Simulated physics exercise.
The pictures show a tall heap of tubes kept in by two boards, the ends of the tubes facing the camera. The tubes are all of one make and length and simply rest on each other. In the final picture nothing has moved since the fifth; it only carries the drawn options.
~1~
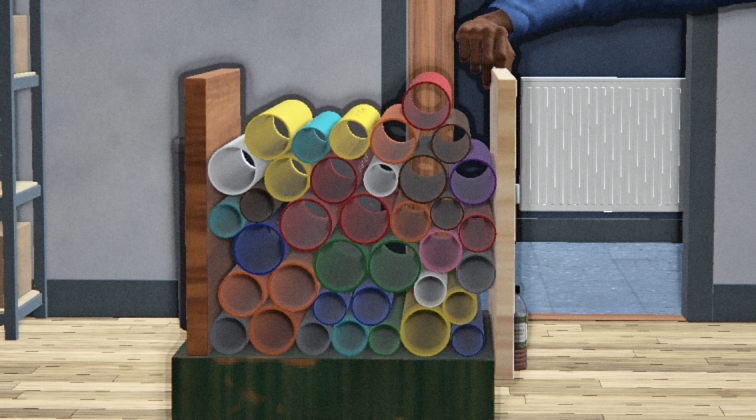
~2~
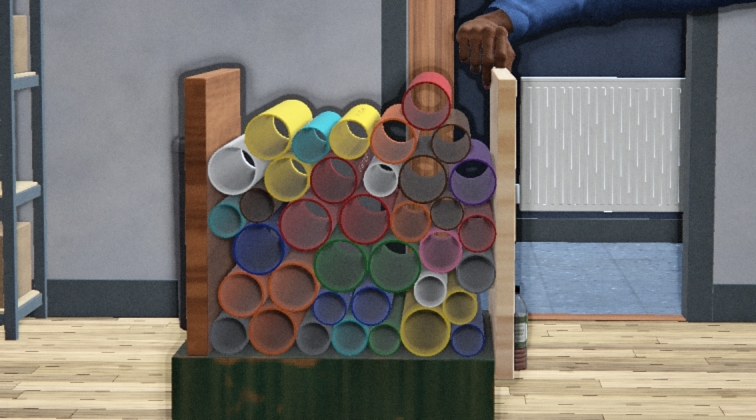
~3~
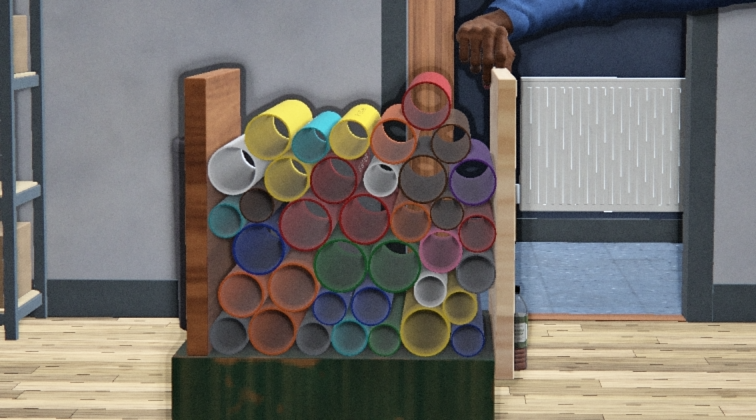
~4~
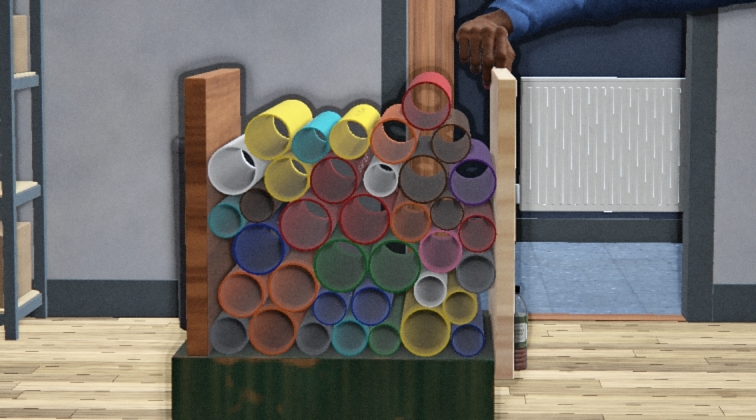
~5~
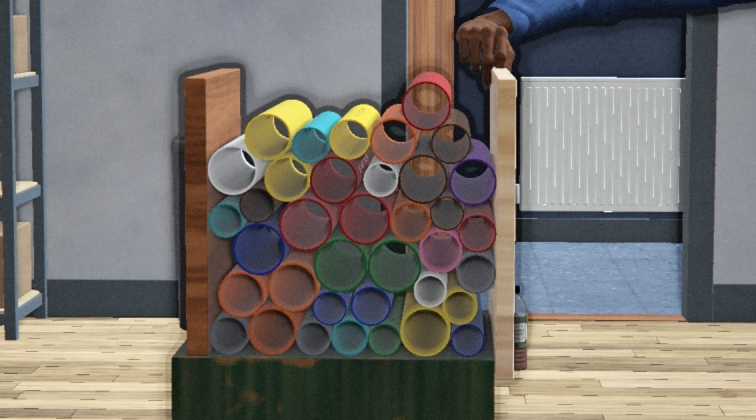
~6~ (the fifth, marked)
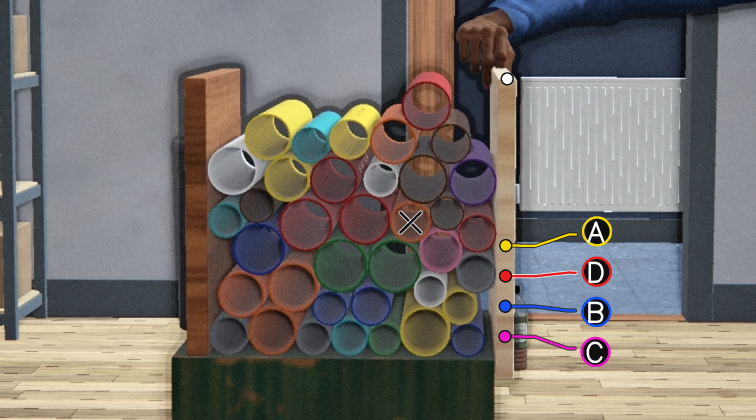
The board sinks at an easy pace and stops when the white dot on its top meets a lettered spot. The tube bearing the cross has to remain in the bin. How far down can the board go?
No lower than D.
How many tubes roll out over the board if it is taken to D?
It comes to seven.
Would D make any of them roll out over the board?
At D: Yes.
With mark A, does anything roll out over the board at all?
Yes, at A.
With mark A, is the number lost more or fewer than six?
At A, fewer than six.
On the marked copy, A at (505, 245); B at (505, 307); C at (505, 336); D at (505, 276); the cross at (411, 223); the white dot at (507, 79).
Following D. Soon after the start, top of the board (497, 162).
Later, top of the board (496, 256).
In the end, top of the board (496, 275), about seven out over the board, the crossed one still inside.
As for the rest, A keeps the crossed one inside; B lets the crossed one out; C lets the crossed one out.
